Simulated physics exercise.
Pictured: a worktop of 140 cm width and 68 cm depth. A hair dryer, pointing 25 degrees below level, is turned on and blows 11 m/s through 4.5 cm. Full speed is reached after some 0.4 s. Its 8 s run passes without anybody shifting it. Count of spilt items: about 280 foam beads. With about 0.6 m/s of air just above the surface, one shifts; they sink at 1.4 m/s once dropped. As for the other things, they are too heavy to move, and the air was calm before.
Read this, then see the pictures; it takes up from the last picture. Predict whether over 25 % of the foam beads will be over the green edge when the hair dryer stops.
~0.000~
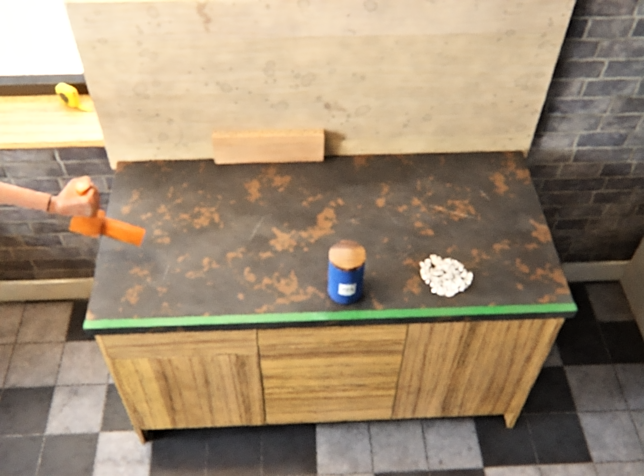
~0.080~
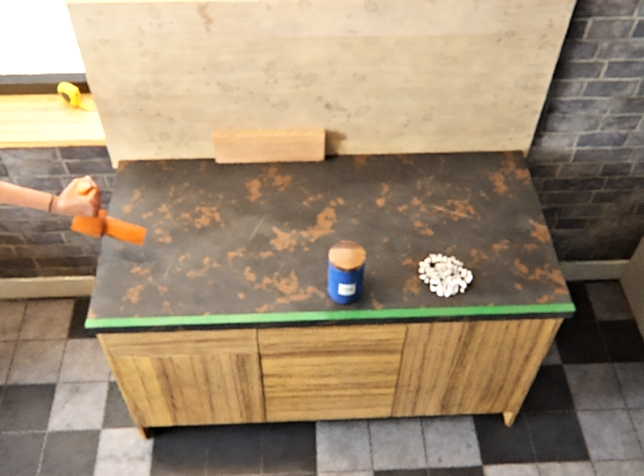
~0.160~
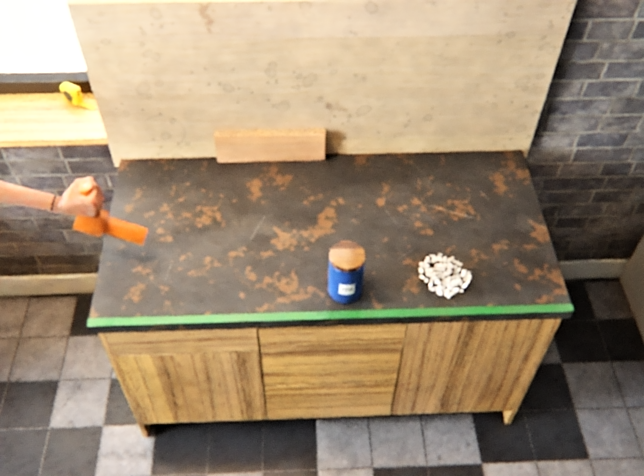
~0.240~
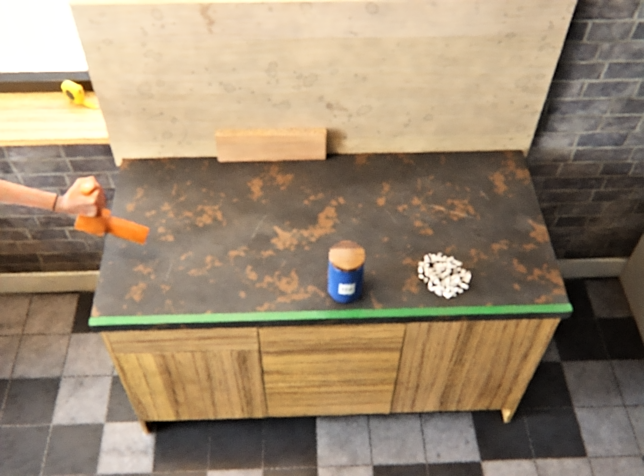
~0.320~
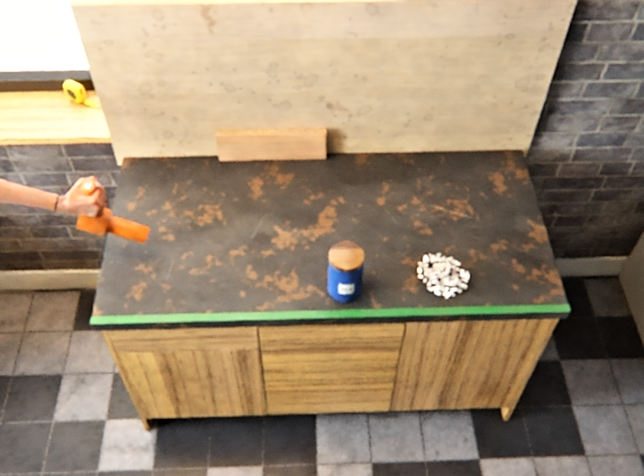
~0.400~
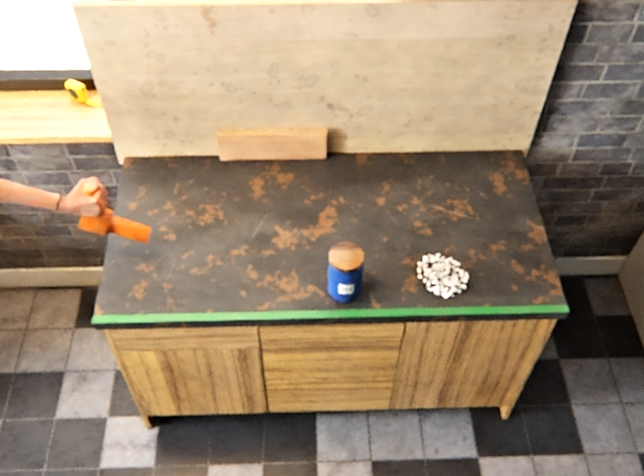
Looks like that edge will lose over a quarter of the load.
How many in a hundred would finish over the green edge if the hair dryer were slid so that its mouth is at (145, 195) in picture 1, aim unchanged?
Outcome: Some 50 in a hundred.
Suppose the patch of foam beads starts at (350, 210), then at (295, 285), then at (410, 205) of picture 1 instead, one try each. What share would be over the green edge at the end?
Taking the three spots in order, you'd get around 0 percent, 80 percent and 0 percent.
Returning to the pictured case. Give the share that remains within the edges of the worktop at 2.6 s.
The remaining share is about 5 %.
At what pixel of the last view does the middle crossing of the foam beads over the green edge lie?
The middle of the crossings lies near (524, 313) in the last picture.
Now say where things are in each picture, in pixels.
The middle of the foam beads is near (445, 277), none has stirred yet and the mouth of the hair dryer is at (142, 238), in the first frame.
The middle of the foam beads is near (446, 274), none has stirred yet and the green edge is centred on (334, 319), in the second frame.
The middle of the foam beads is near (445, 274), none has stirred yet, the top of a jar is at (347, 254) and the top of a board is at (270, 132), in the third frame.
The middle of the foam beads is near (444, 274) and none has stirred yet, in the fourth frame.
The middle of the foam beads is near (444, 274) and none has stirred yet, in the fifth frame.
The middle of the foam beads is near (443, 274) and none has stirred yet, in the sixth frame.
After 1.6 s the count stands so, 21 % are over the green edge; the middle of those still in play is near (473, 307).
After 2.6 s the count stands so, 36 % are over the green edge.
After 4.4 s the count stands so, 42 % are over the green edge.
After 8.0 s, at the end, 42 % are over the green edge.
